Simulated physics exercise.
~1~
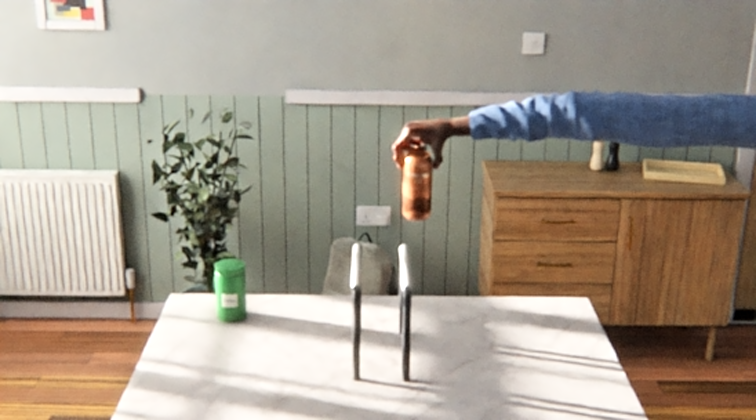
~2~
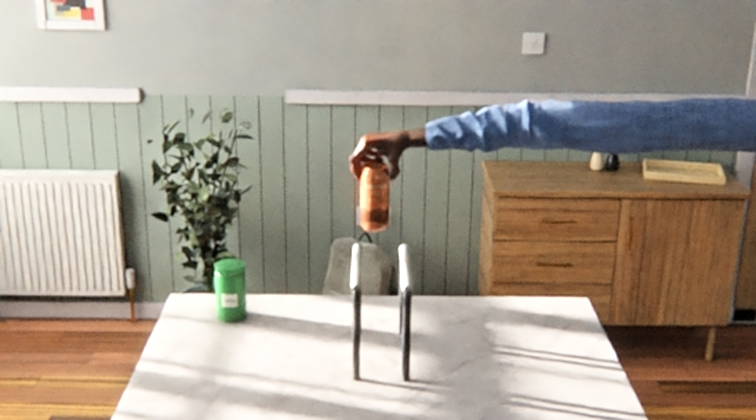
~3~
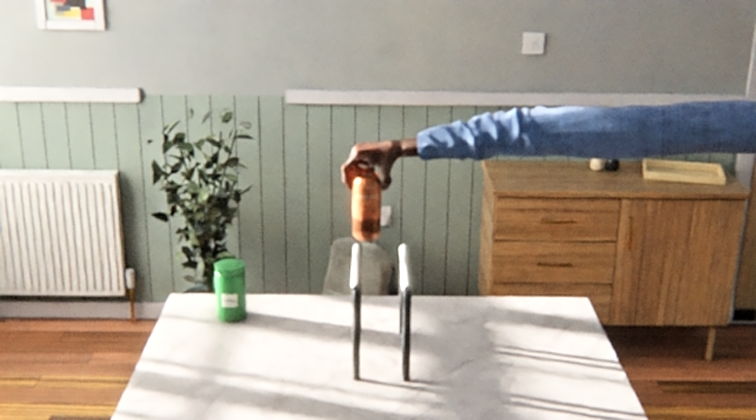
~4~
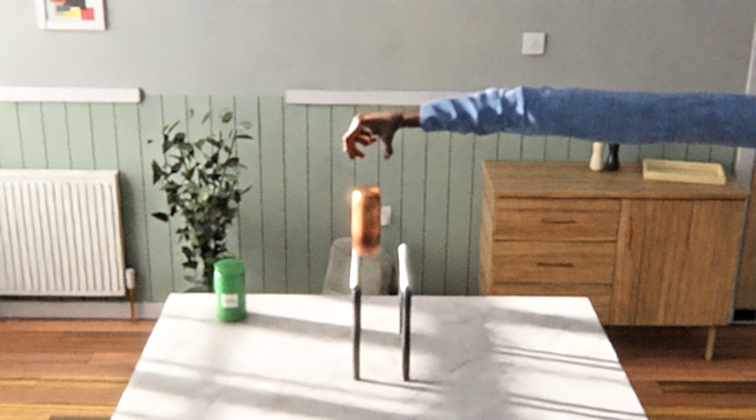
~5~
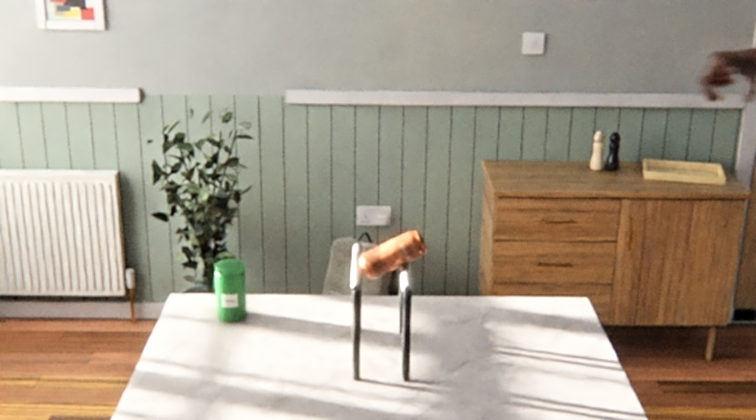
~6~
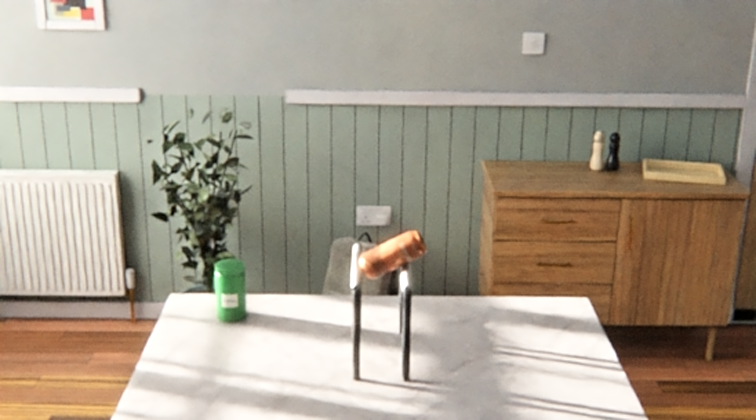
In the video, a hand carries an orange can leftward over two upright ledges on a table, lowers it and lets go, and the can tips rightward and comes to rest on its side across the ledges, while a green jar stays put at left.
